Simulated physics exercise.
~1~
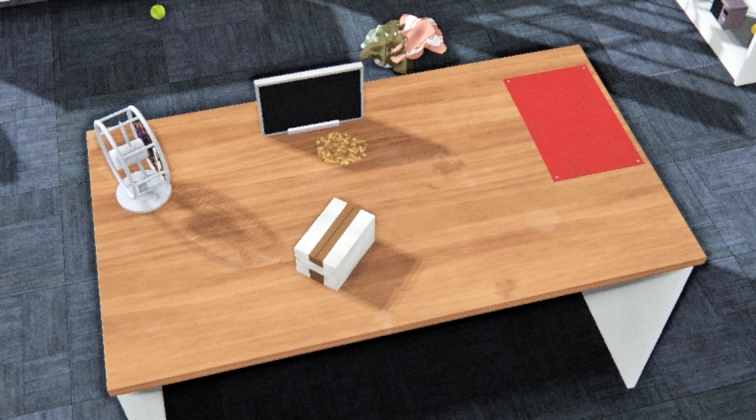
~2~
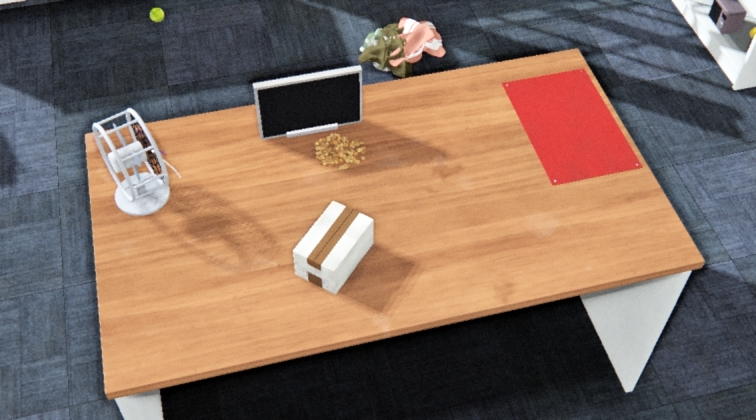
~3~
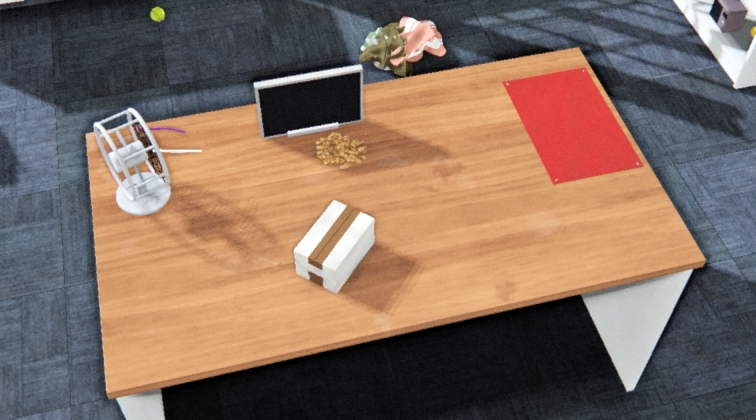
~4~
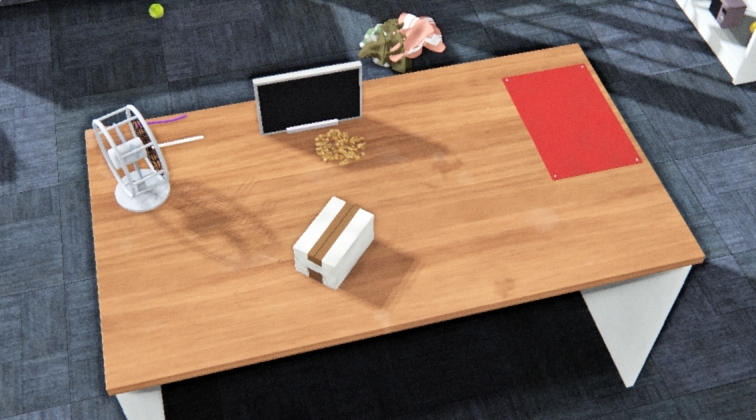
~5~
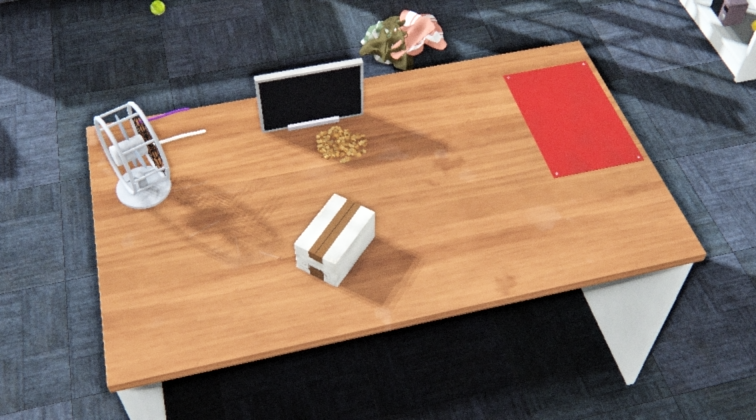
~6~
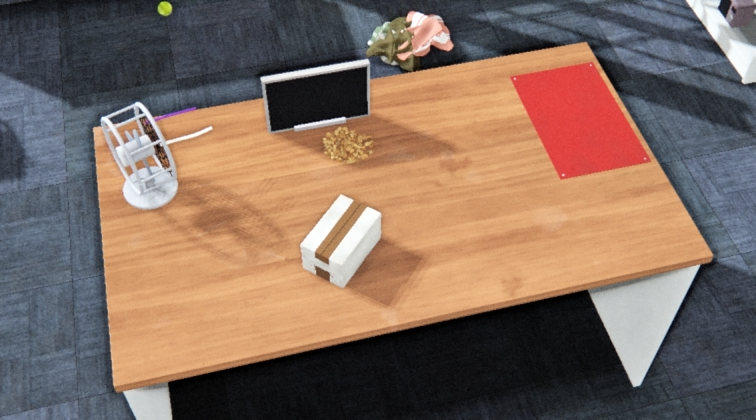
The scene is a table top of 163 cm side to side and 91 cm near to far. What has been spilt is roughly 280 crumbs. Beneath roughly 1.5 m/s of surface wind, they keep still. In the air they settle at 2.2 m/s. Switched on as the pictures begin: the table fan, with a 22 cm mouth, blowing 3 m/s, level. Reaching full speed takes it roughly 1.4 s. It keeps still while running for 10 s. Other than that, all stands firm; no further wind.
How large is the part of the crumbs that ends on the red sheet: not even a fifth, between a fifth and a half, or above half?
The share on the red sheet: A fifth through a half.
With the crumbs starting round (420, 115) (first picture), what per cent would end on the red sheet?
It would come to some 1 in a hundred.
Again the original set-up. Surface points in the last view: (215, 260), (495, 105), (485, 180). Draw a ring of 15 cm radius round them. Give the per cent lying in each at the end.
I would say some 0 %, 1 % and 20 % respectively.
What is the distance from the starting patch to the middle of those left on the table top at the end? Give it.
Roughly 55 centimetres.
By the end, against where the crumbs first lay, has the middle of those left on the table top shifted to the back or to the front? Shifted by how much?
Forward, about 15 cm.
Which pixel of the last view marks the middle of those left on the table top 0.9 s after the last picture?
At about (493, 144).
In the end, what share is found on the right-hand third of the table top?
It comes out near 60 in a hundred.
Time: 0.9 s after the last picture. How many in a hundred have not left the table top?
Close to 100 in a hundred remain at that time.
Then, 0.9 s after the last picture, 100 % are on the move or not yet settled, 22 % are on the red sheet; the middle of those still in play is near (493, 144).
Then, 2.1 s after the last picture, 76 % are on the move or not yet settled, 31 % are on the red sheet; the middle of those still in play is near (505, 146).
Then, 4.4 s after the last picture, 74 % are on the move or not yet settled, 32 % are on the red sheet; the middle of those still in play is near (524, 150).
Then, 8.9 s after the last picture, at the end, 31 % are on the red sheet; the middle of those still in play is near (528, 150).
